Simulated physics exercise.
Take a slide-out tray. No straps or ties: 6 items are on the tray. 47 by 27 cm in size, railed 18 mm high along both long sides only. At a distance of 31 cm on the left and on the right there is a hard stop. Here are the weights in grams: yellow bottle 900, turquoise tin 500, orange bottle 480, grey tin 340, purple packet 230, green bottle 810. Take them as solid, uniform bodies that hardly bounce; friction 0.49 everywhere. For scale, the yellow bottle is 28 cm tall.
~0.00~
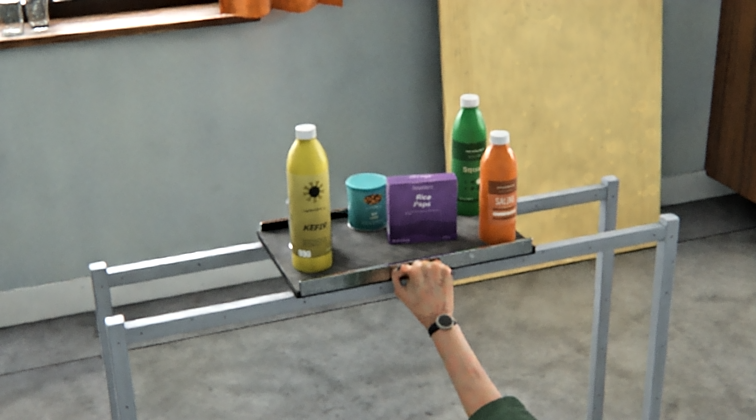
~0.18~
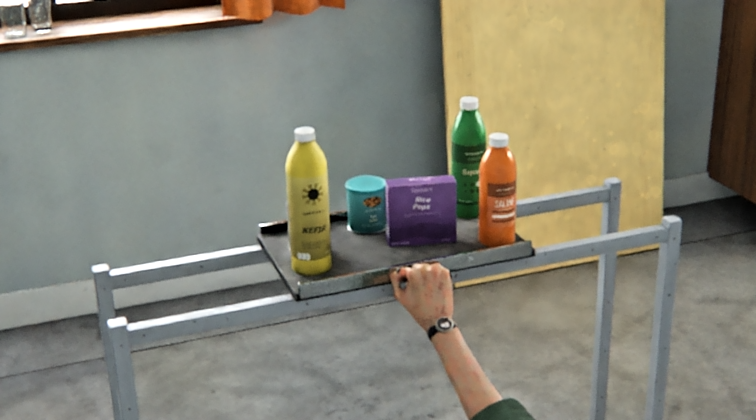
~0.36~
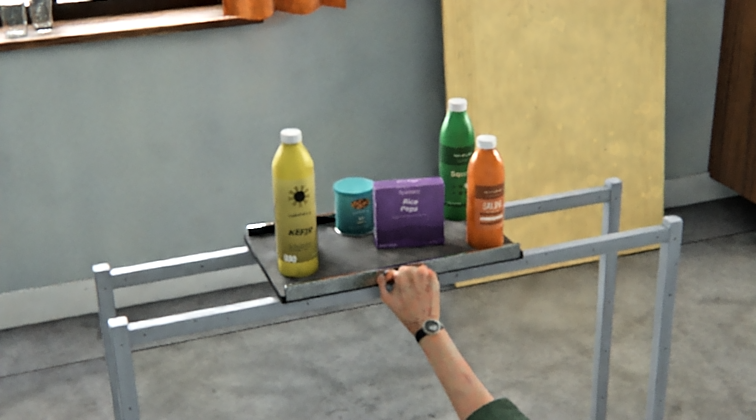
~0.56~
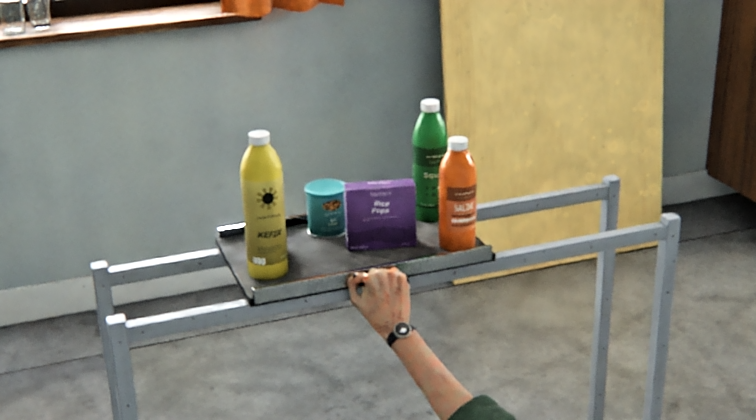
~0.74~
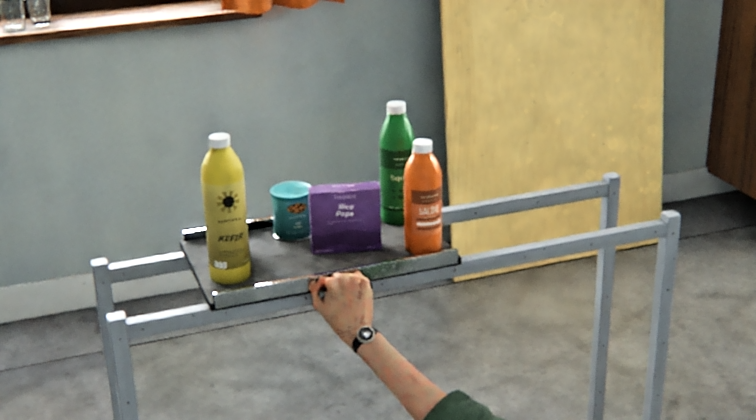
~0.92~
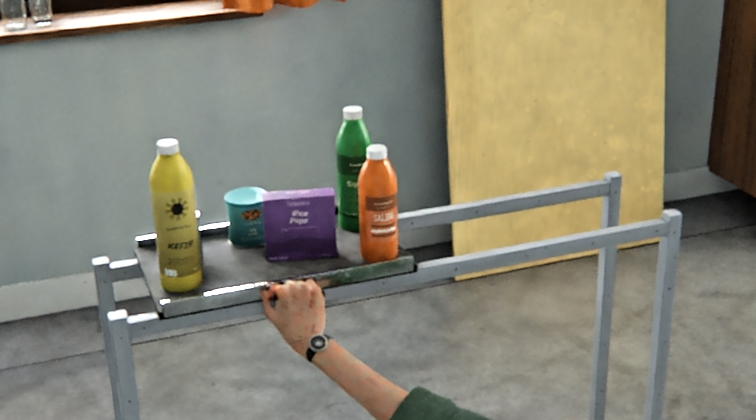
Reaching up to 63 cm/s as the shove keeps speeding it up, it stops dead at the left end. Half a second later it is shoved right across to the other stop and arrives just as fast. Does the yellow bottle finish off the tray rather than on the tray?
Yes.
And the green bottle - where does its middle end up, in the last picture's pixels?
About (554, 185).
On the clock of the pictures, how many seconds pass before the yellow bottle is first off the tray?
At about 1.2 s.
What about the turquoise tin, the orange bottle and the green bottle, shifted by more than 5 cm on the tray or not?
First, the turquoise tin stays in its position; second, the orange bottle is moved away; third, the green bottle is moved away.
After 1.32 s, tray has slid 31 cm left; yellow bottle now off the tray; green bottle leaning 42°; orange bottle leaning 28°.
After 1.72 s, tray has slid 30 cm left; orange bottle on its side; green bottle leaning 66°; turquoise tin slid 5 cm.
After 2.42 s, tray has slid 18 cm left; orange bottle on its side; green bottle on its side; purple packet leaning 29°.
After 3.32 s, tray has slid 21 cm right; orange bottle on its side; green bottle on its side; purple packet leaning 29°.
At rest (4.0 s), off the tray, yellow bottle; tipped over on the tray, orange bottle and green bottle; the other 3 in place, give or take 5 cm.
